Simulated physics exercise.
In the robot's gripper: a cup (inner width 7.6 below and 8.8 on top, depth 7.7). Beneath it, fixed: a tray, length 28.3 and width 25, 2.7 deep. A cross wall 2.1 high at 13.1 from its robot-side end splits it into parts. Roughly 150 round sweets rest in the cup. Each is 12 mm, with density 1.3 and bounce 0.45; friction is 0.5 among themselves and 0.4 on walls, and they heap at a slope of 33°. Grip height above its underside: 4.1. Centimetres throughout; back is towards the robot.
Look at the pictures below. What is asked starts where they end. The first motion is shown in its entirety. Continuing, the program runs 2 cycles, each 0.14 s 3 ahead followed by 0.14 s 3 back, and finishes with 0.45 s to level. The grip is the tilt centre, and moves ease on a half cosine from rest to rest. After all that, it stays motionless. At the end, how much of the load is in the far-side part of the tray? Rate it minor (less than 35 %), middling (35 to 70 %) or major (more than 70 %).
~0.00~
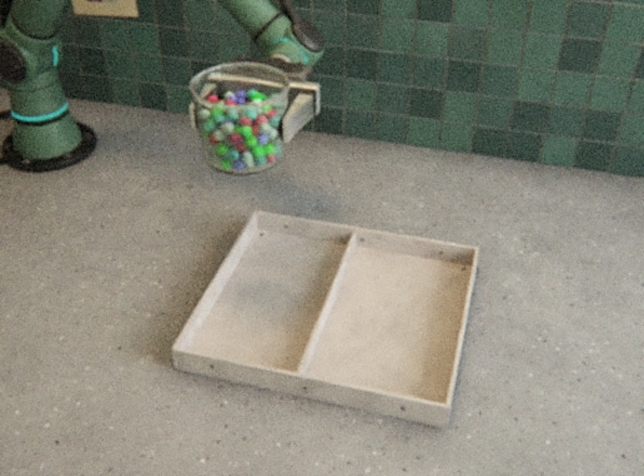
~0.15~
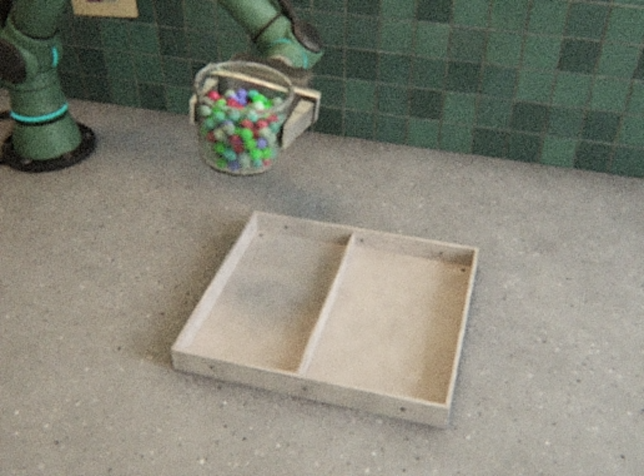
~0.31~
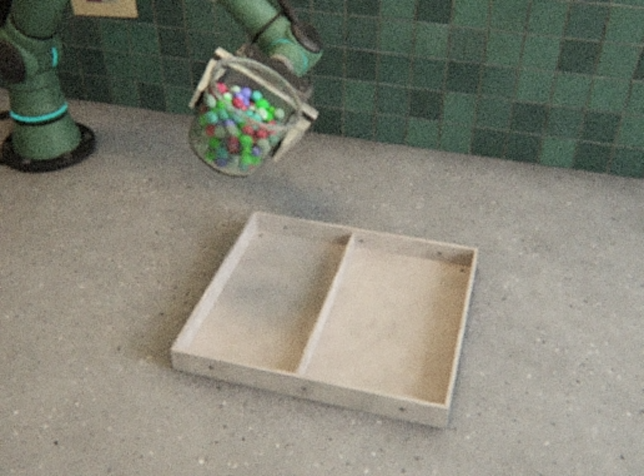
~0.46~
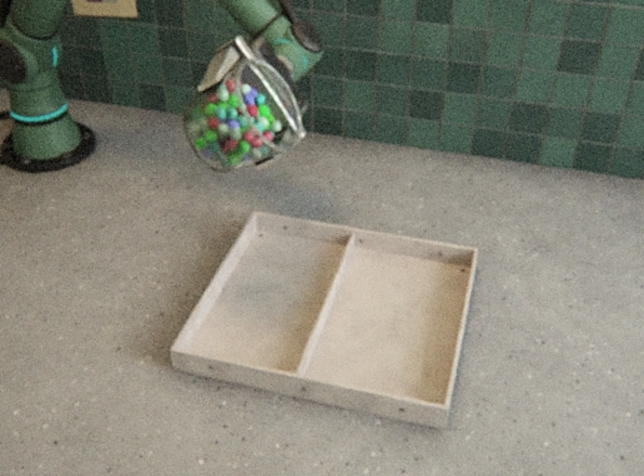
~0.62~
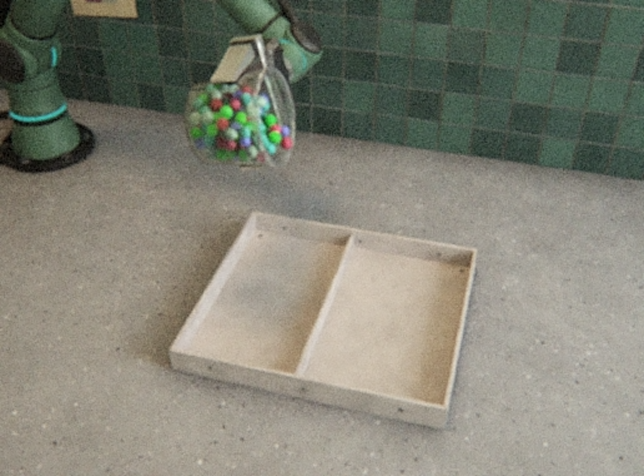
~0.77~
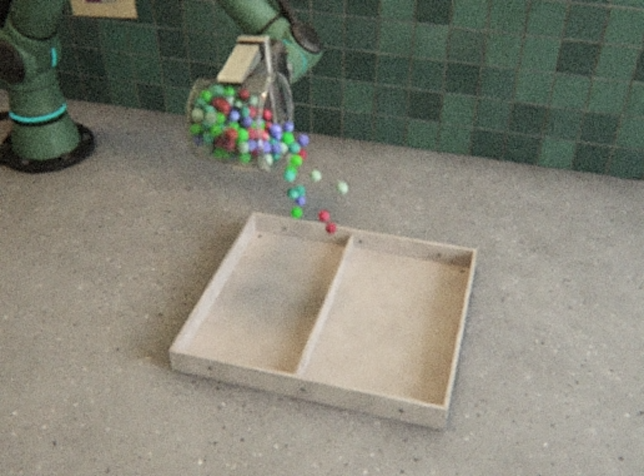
Middling, 35 to 70 %.
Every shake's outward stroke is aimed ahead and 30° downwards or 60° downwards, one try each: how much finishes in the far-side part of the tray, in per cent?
About 35 and 25 per cent.
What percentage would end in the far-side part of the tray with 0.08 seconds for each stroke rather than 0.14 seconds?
Roughly 70 percent would.
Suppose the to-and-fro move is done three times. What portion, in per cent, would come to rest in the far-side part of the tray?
In that case some 55 per cent.
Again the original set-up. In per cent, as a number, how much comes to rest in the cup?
End share: Around 30 per cent.
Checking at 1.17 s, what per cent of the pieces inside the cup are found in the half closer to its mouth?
Roughly 50 %.
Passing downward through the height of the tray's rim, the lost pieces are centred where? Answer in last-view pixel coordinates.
Estimated centre near (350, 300) in pixels.
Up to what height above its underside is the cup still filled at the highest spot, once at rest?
About 4.0 cm.
After 1.17 s, tilted 85° forward, highest piece 24 above the table; 84 in the cup, 42 in the far-side part, 15 in the robot-side part, 8 in flight or on a rim.
After 1.58 s, tilted 36° forward, highest piece 25 above the table; 71 in the far-side part, 48 in the cup, 28 in the robot-side part, 1 on the table or floor, 1 in flight or on a rim.
After 1.98 s, level, highest piece 24 above the table; 71 in the far-side part, 48 in the cup, 29 in the robot-side part, 1 on the table or floor.
After 3.03 s, level, highest piece 24 above the table; 71 in the far-side part, 48 in the cup, 29 in the robot-side part, 1 on the table or floor.
At rest, 71 in the far-side part, 48 in the cup, 29 in the robot-side part, 1 on the table or floor. That is 48 % in the far-side part of the tray.
